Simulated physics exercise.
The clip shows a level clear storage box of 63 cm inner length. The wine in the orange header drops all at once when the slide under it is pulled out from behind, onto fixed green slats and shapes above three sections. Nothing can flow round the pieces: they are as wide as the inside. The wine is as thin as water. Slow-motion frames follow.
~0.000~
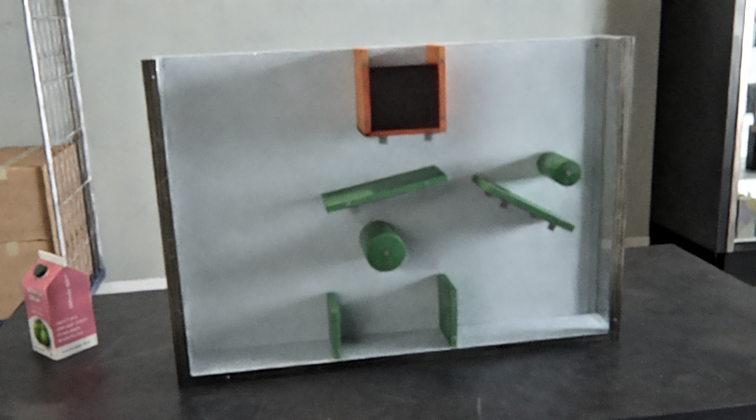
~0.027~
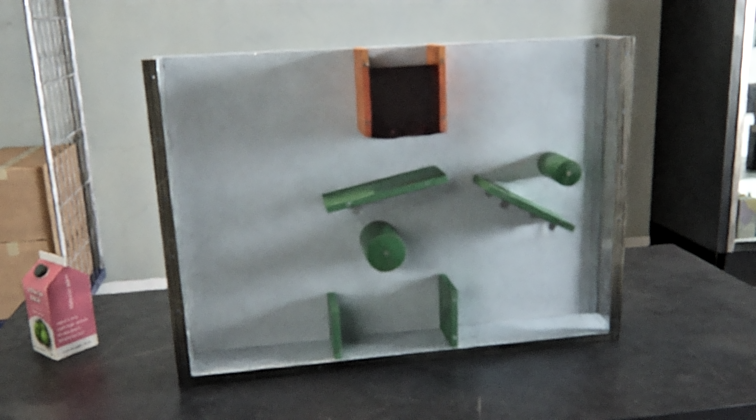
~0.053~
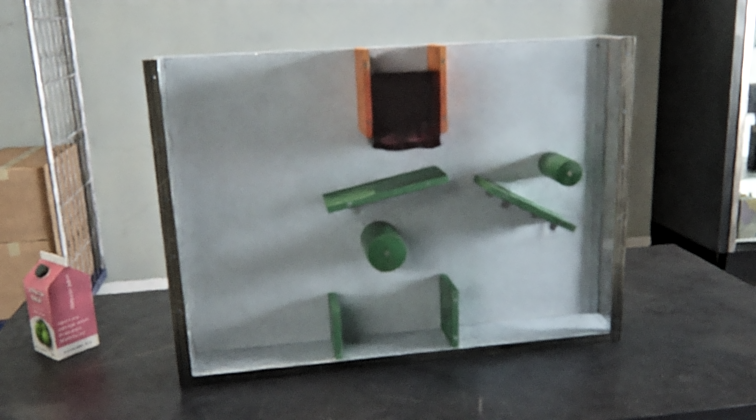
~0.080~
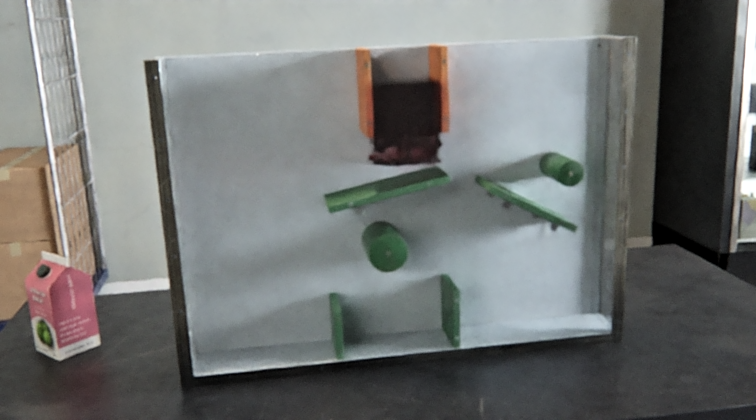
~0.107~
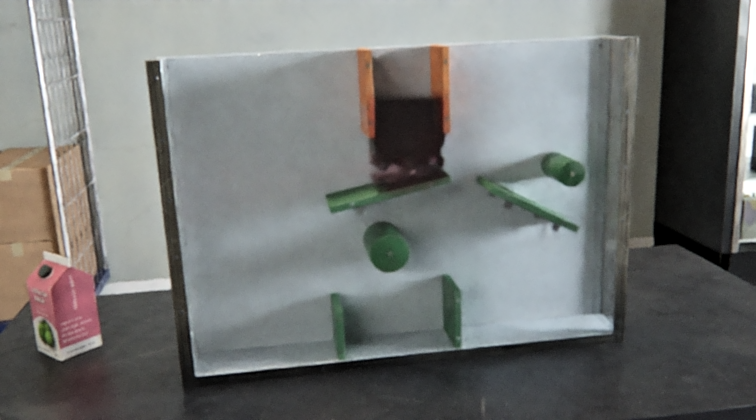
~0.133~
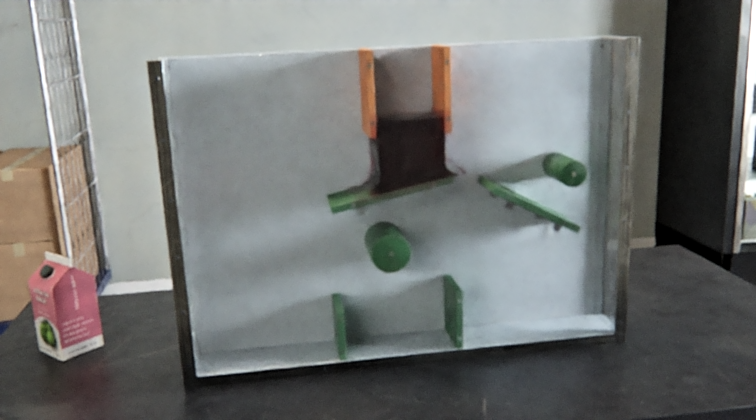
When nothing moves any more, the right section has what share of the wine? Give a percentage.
Close to 35 per cent of it.
By 0.24 s the sections hold 0, 0 and 0 per cent, with 100 still above them.
By 0.40 s the sections hold 28, 0 and 24 per cent, with 48 still above them.
By 0.78 s the sections hold 59, 1 and 33 per cent, with 7 still above them.
At rest it is 66 per cent left, 1 middle, 33 right.
